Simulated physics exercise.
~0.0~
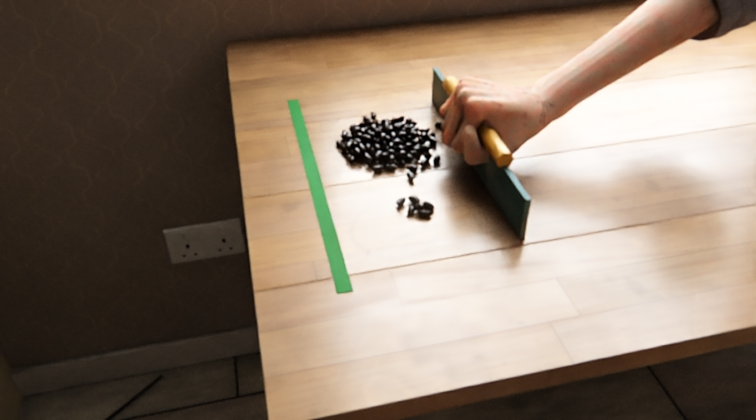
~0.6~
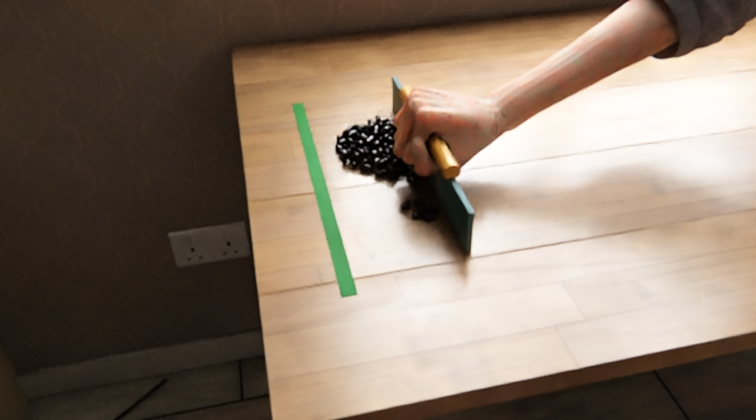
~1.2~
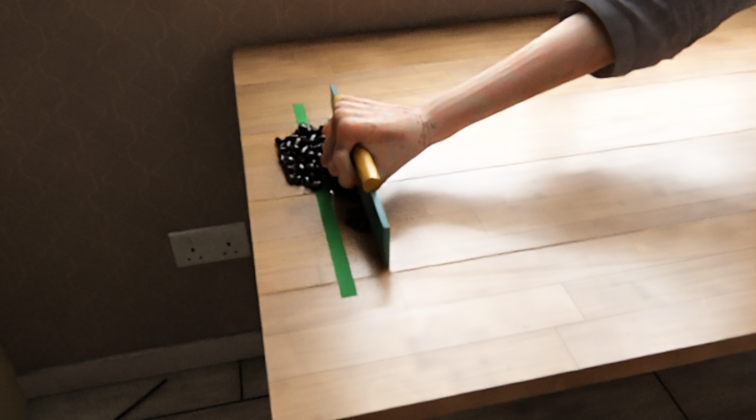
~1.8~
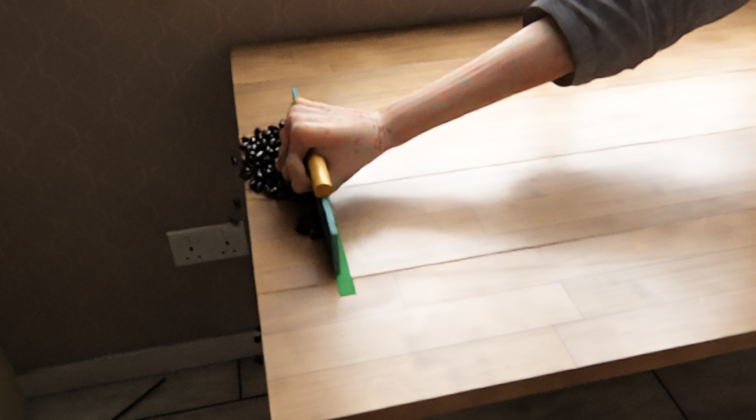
Wooden tabletop, a hand sweeping two black heaps left with a scraper, stopping at green tape, a few far pieces falling off.
